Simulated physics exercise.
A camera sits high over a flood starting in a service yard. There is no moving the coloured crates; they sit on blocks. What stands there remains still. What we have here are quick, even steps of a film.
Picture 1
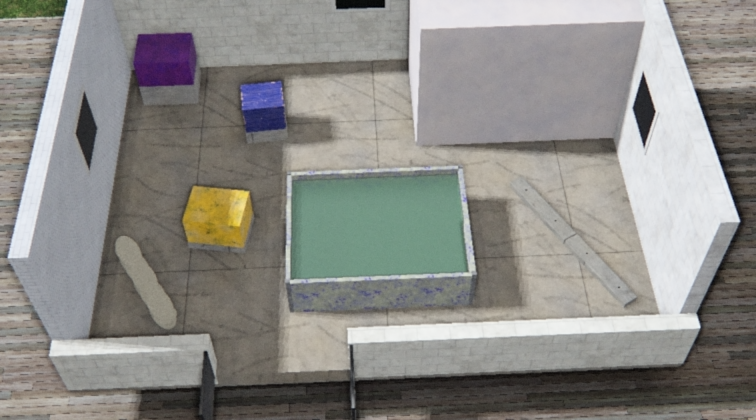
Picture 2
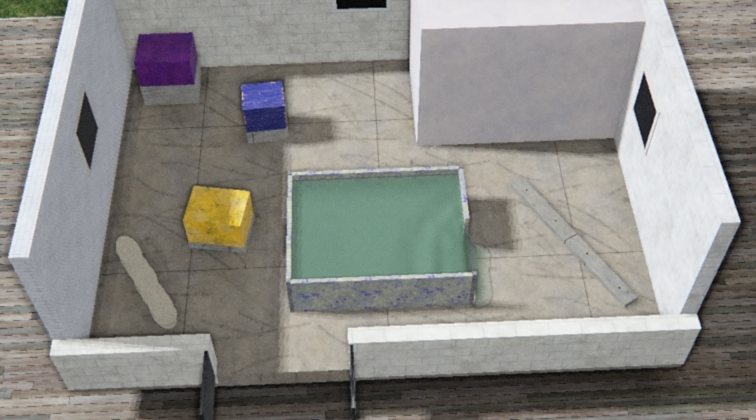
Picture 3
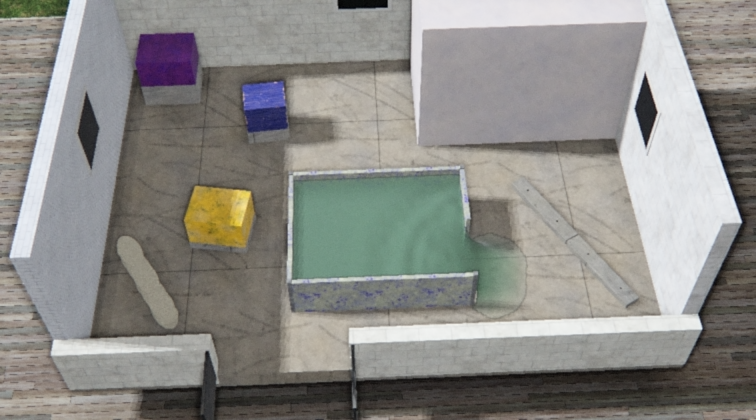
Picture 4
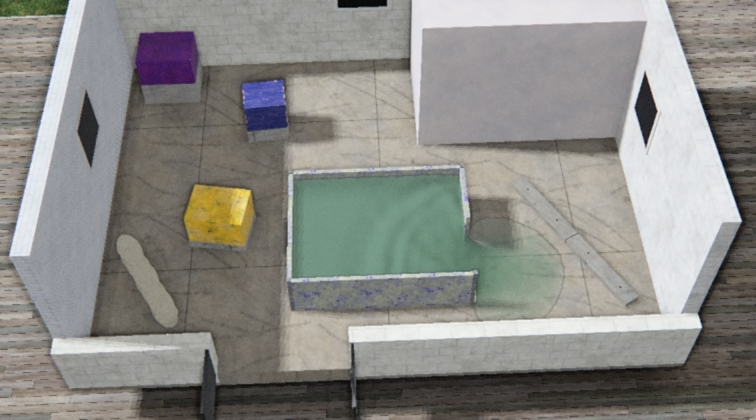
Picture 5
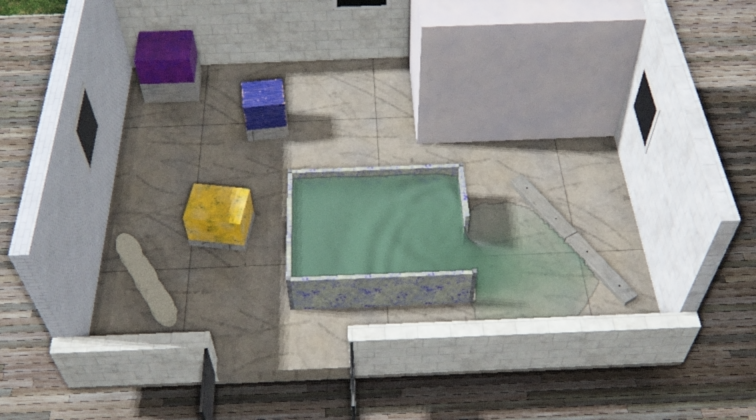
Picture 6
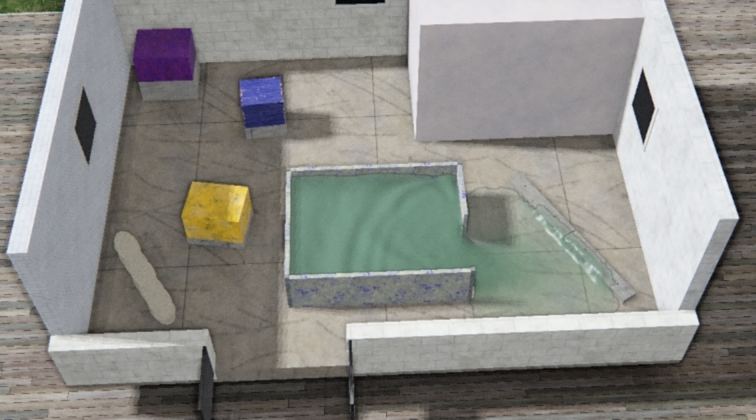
In the video, a walled yard holds purple, blue and yellow crates and a tank of green water; a gap opens in the tank's right side, and water pours out, spreading rightward across the floor to a long grey strip.
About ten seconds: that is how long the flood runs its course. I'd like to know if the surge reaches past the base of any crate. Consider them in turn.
Here is how it goes: The yellow crate is not reached; the purple crate is not reached; the blue crate is not reached.
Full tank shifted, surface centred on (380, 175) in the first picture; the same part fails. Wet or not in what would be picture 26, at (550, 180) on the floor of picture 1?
That spot: Swamped.
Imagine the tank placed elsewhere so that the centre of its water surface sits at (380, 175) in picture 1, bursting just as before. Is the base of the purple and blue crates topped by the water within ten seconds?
Purple: Untouched; blue: Untouched.
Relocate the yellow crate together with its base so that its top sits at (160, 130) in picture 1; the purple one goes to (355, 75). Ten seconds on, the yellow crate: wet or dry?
Result - the yellow crate is overtopped.
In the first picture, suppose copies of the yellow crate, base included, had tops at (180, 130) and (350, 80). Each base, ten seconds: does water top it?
Order as asked: Flooded / unflooded.
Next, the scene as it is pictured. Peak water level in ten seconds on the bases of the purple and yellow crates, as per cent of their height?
Peak levels: Approx. 30 % then 50 %.
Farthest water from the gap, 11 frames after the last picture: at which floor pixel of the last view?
The wet point farthest out is around (608, 142).
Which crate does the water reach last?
Result - the purple crate.
A moment on, water covers 20 % of the floor; the yellow crate not reached, the purple crate not reached, the blue crate not reached.
Next, water covers 25 % of the floor; the yellow crate not reached, the purple crate not reached, the blue crate not reached.
Then, water covers 30 % of the floor; the yellow crate not reached, the purple crate not reached, the blue crate not reached.
Later, water covers 60 % of the floor; the yellow crate water round its plinth, the purple crate not reached, the blue crate water round its plinth.
In the end, water covers 90 % of the floor; the yellow crate stayed above the water, the purple crate stayed above the water, the blue crate stayed above the water.
